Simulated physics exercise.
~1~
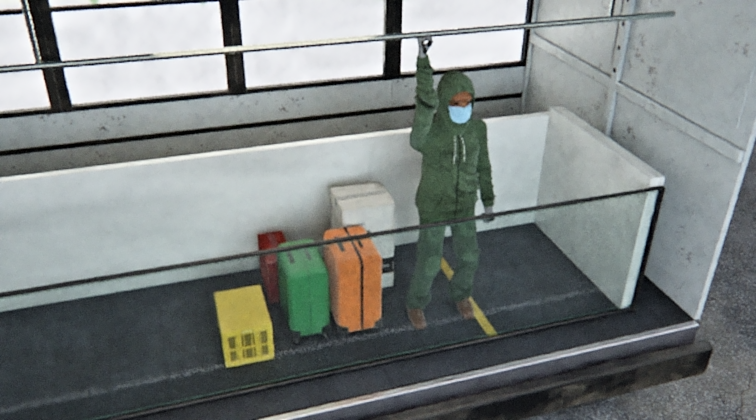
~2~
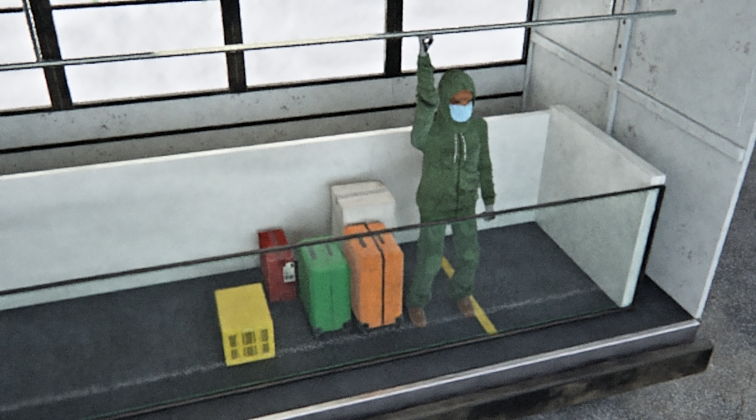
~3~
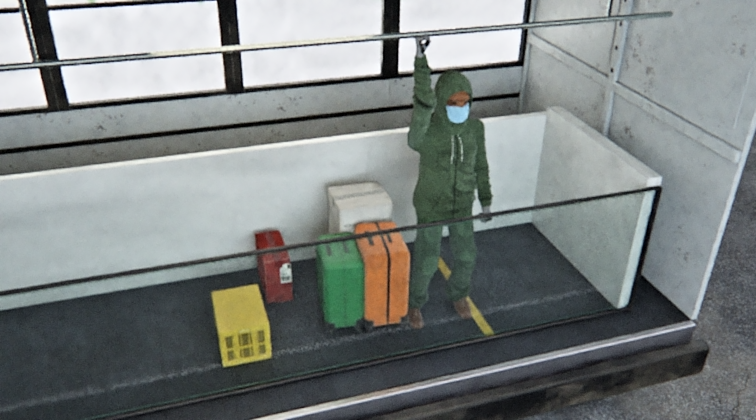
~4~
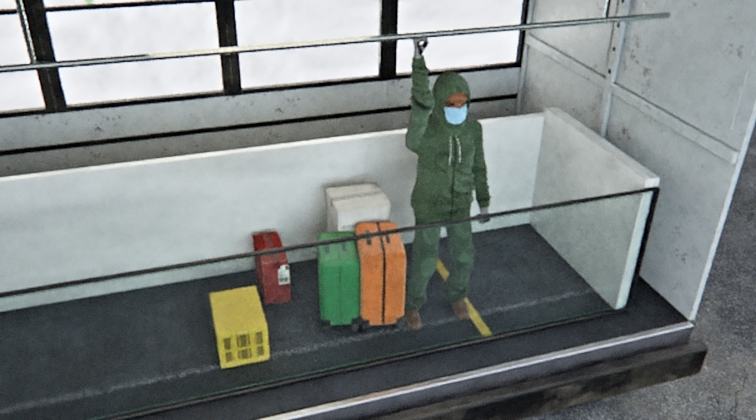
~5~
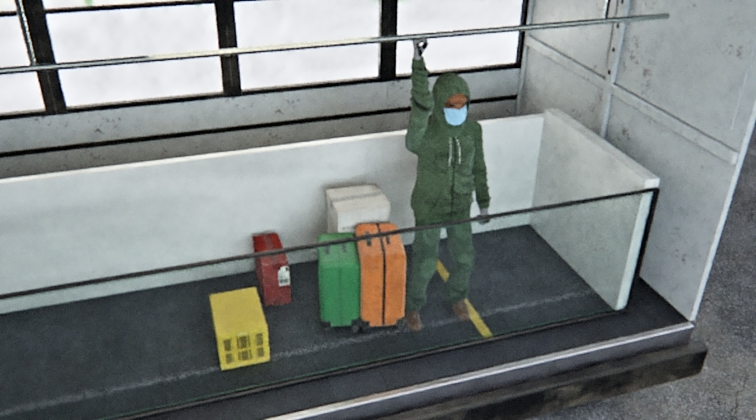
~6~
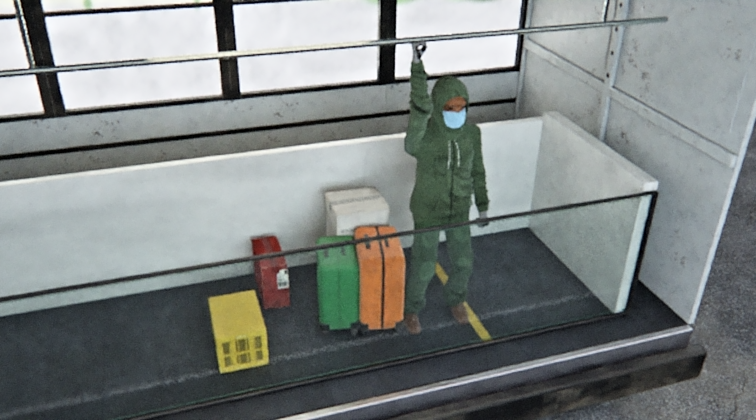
In this clip, a masked traveller in green grips an overhead rail beside luggage in a bus bay as the green and orange wheeled cases slide right, then stop upright, short of the yellow line, while the yellow crate, red carton and white bag stay put.
